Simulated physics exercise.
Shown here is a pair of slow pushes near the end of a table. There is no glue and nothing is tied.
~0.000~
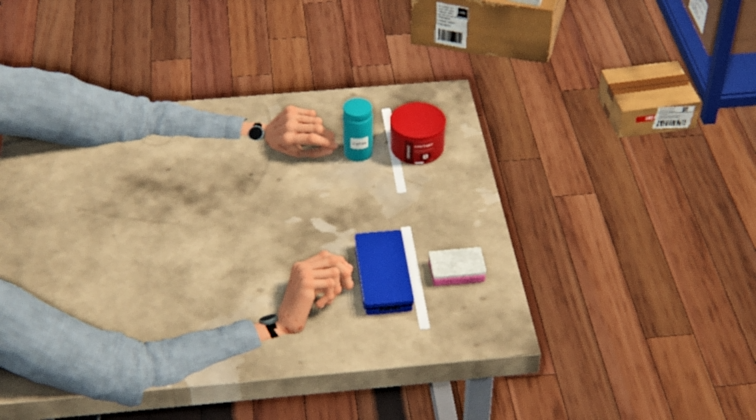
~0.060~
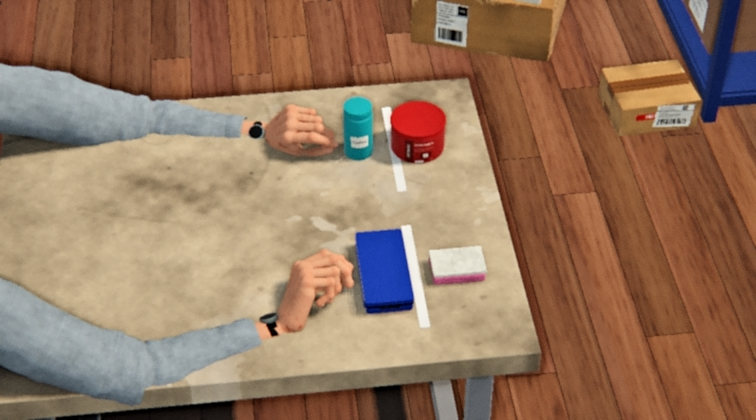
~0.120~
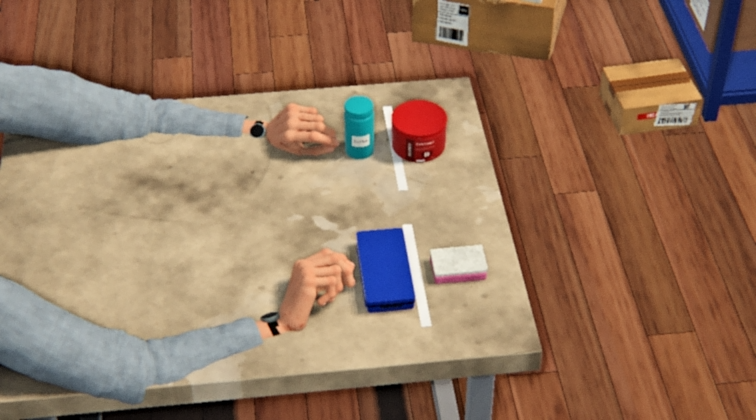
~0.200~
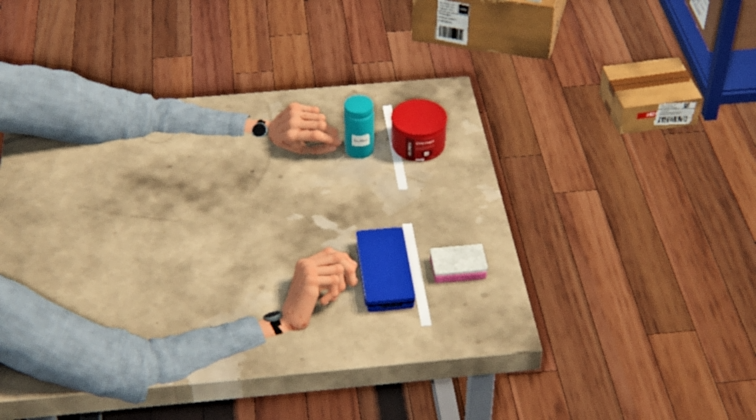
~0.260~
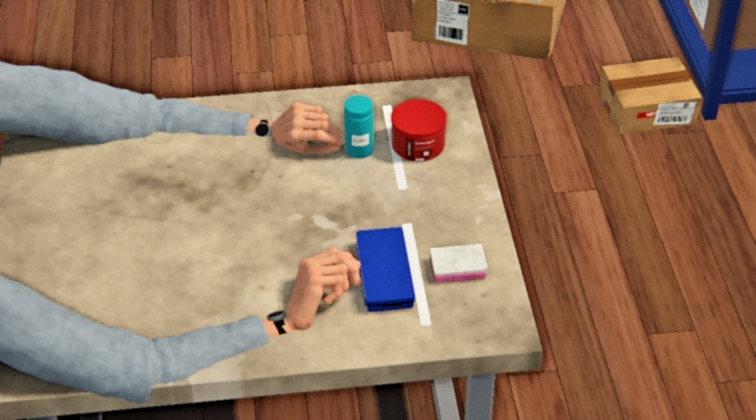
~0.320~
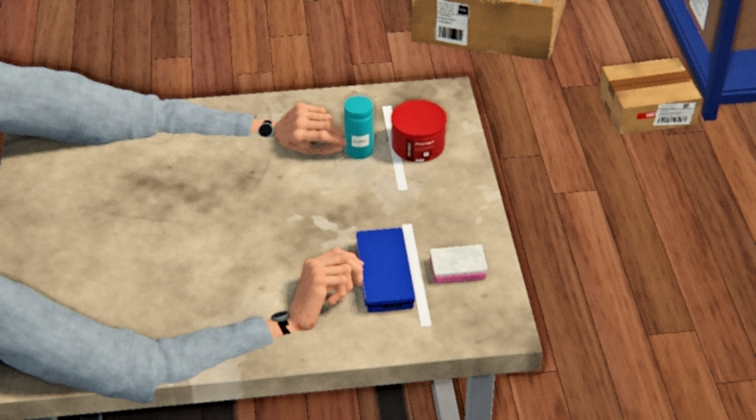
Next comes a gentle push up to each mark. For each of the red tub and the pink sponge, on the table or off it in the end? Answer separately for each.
Red tub: On; pink sponge: On.
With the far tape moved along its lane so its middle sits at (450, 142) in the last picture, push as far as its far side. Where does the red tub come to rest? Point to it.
It'd come to a stop somewhere close to (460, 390).
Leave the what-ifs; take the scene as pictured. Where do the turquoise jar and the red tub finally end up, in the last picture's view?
So the turquoise jar finishes at (414, 123), and the red tub finishes at (455, 128).
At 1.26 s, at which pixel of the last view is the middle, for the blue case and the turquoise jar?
In order: (441, 266) and (410, 123).
Around 0.94 s, red tub travelled a little near (434, 130); pink sponge travelled a little near (471, 263).
Around 1.26 s, red tub travelled about its own width near (452, 129); pink sponge travelled about its own width near (491, 261).
Finally (2.9 s), the red tub remains on top, near (456, 128); the pink sponge remains on top, near (495, 261).
